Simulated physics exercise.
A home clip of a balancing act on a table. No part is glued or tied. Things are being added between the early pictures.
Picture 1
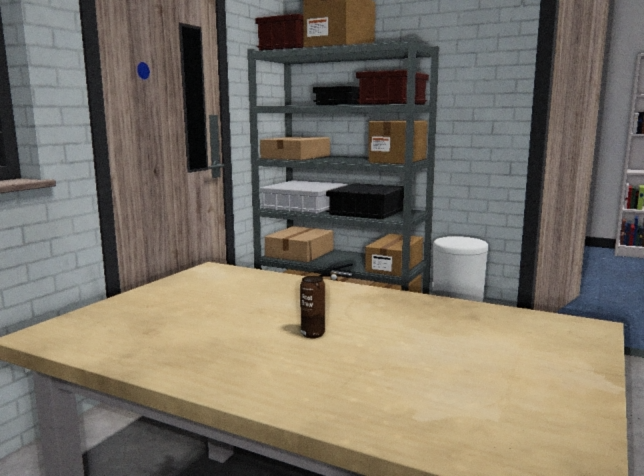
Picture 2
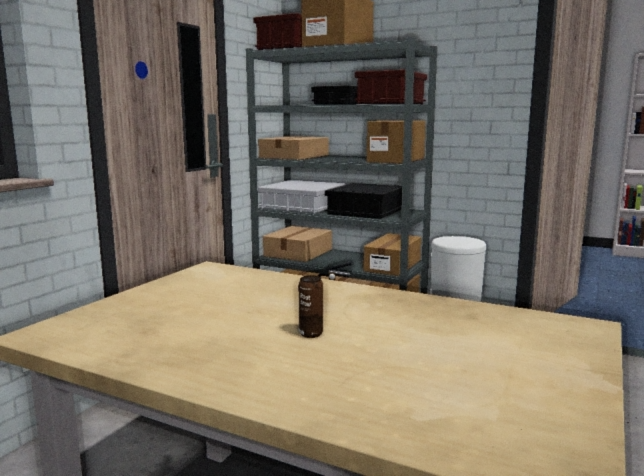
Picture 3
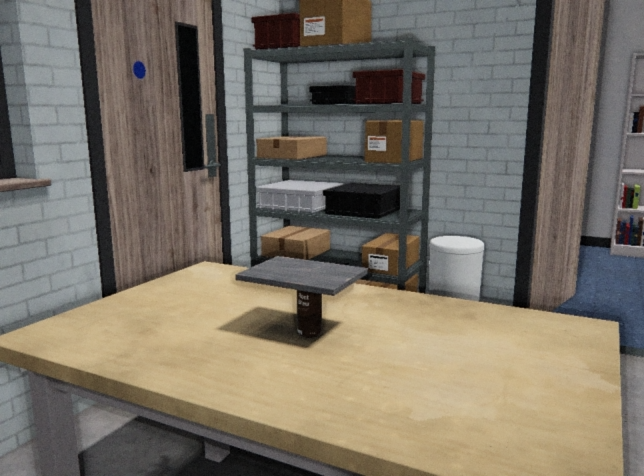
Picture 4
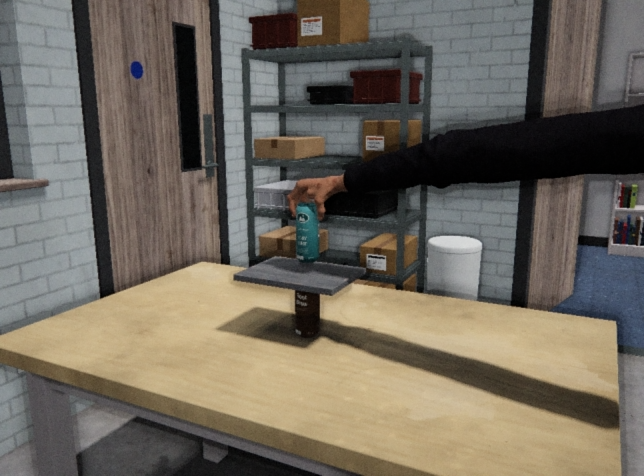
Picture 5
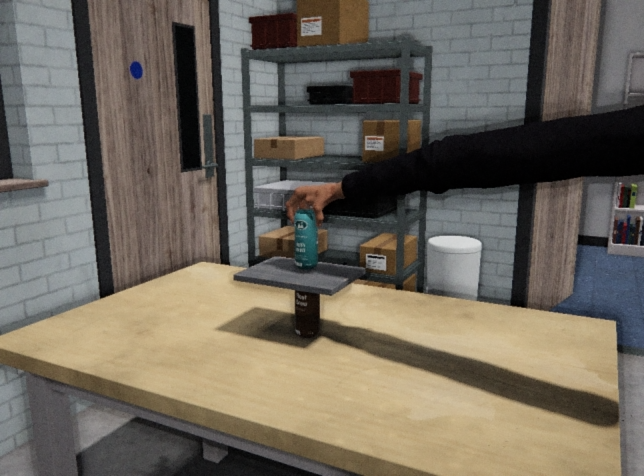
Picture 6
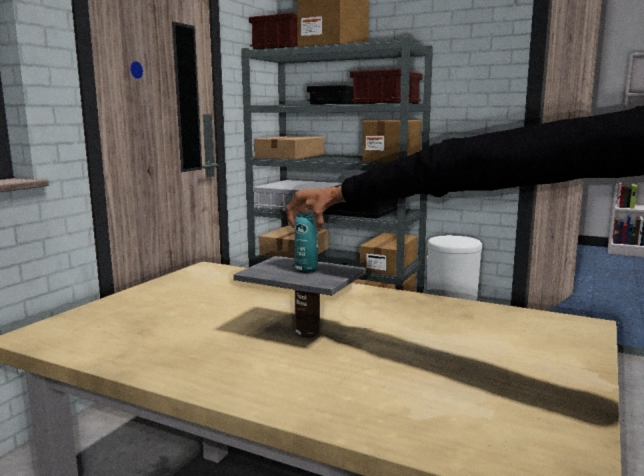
A hand lowering a turquoise can onto a grey board resting on a dark bottle on a wooden table, still gripping it.
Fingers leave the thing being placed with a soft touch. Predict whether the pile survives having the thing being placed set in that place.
Prediction: The pile survives intact.
Then, 0.40 s past the last view, nothing moves.
Then, 1.30 s past the last view, turquoise can resting near (306, 244).
Finally, all 3 still in place. Final places as the last picture's camera would see them, turquoise can near (306, 244). The stack stays up.
